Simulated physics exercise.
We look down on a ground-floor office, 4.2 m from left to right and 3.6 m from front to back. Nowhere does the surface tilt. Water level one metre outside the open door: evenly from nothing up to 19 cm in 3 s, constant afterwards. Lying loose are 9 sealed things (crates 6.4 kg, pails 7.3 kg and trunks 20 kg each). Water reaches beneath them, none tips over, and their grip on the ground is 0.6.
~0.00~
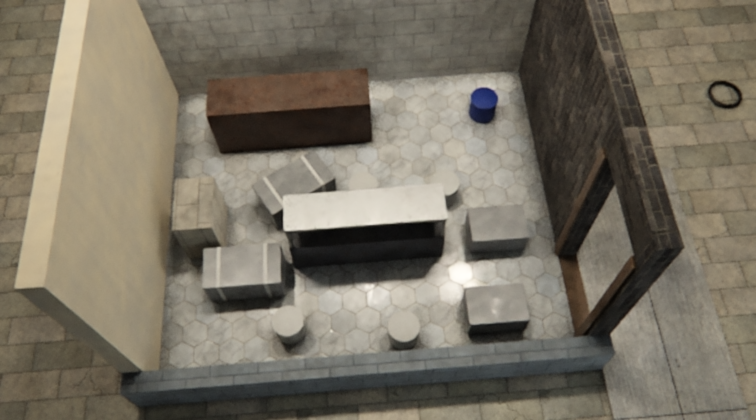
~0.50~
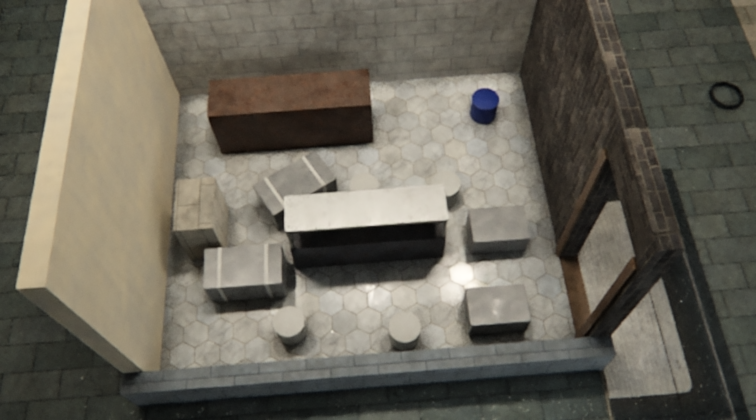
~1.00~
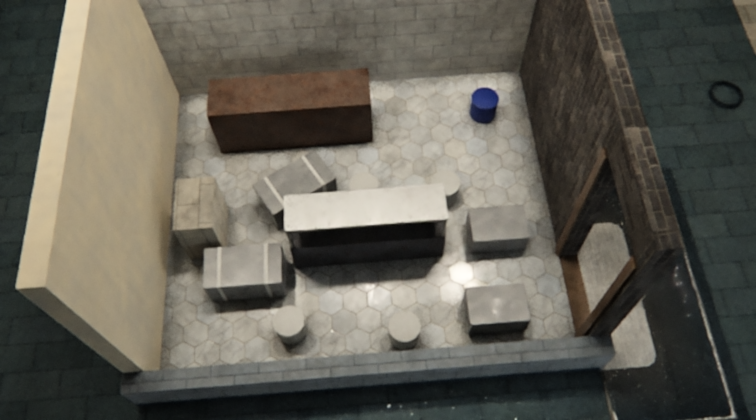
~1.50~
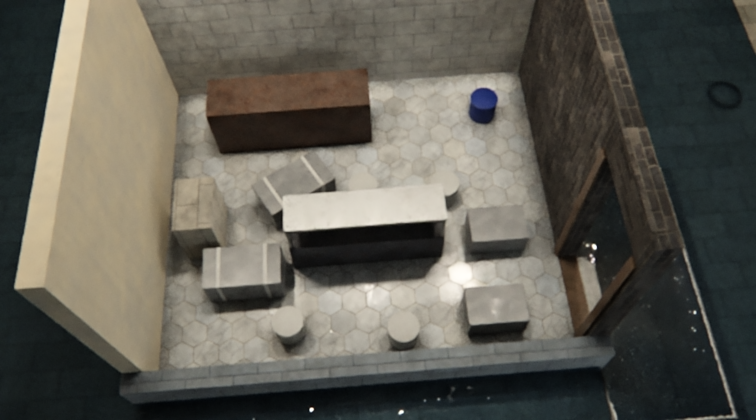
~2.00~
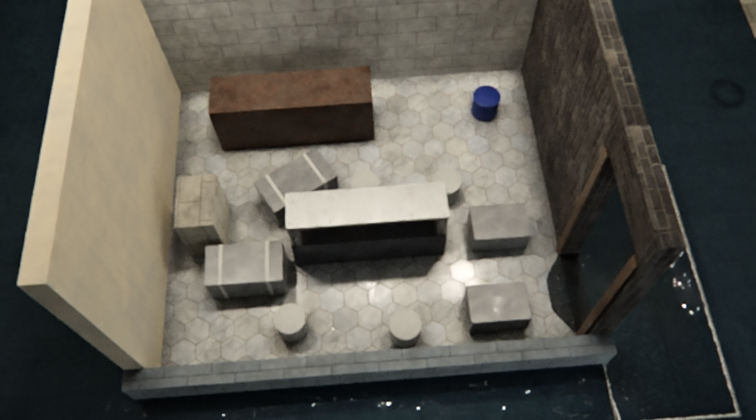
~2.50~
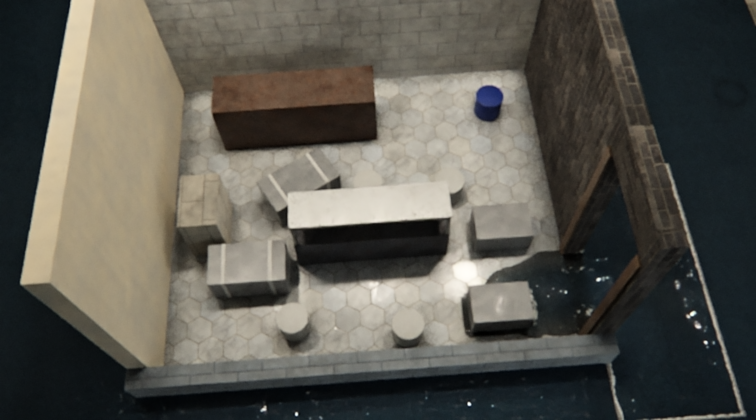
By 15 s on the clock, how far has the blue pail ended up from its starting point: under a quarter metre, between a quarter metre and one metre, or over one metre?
The blue pail ends up under a quarter metre away.
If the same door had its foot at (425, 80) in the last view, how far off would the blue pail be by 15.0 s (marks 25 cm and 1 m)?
By then the blue pail has shifted a small amount.
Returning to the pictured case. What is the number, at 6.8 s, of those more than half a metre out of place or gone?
I get 3.
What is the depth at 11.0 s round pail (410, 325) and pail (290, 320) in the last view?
15 and 11 cm.
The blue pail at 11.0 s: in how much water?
Close to 3 centimetres.
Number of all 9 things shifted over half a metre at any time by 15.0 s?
6.
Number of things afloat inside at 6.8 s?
Total: 3.
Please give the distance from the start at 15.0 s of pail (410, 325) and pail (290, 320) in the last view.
200 cm and 140 cm respectively.
After 3.5 s the blue pail is near (490, 96), 0.0 m from its start, aground; 0 afloat.
After 6.8 s the blue pail is near (490, 96), 0.0 m from its start, aground; 3 afloat.
After 11.0 s the blue pail is near (490, 96), 0.0 m from its start, aground; 5 afloat.
After 15.0 s the blue pail is near (491, 87), 0.1 m from its start, afloat; 7 afloat.
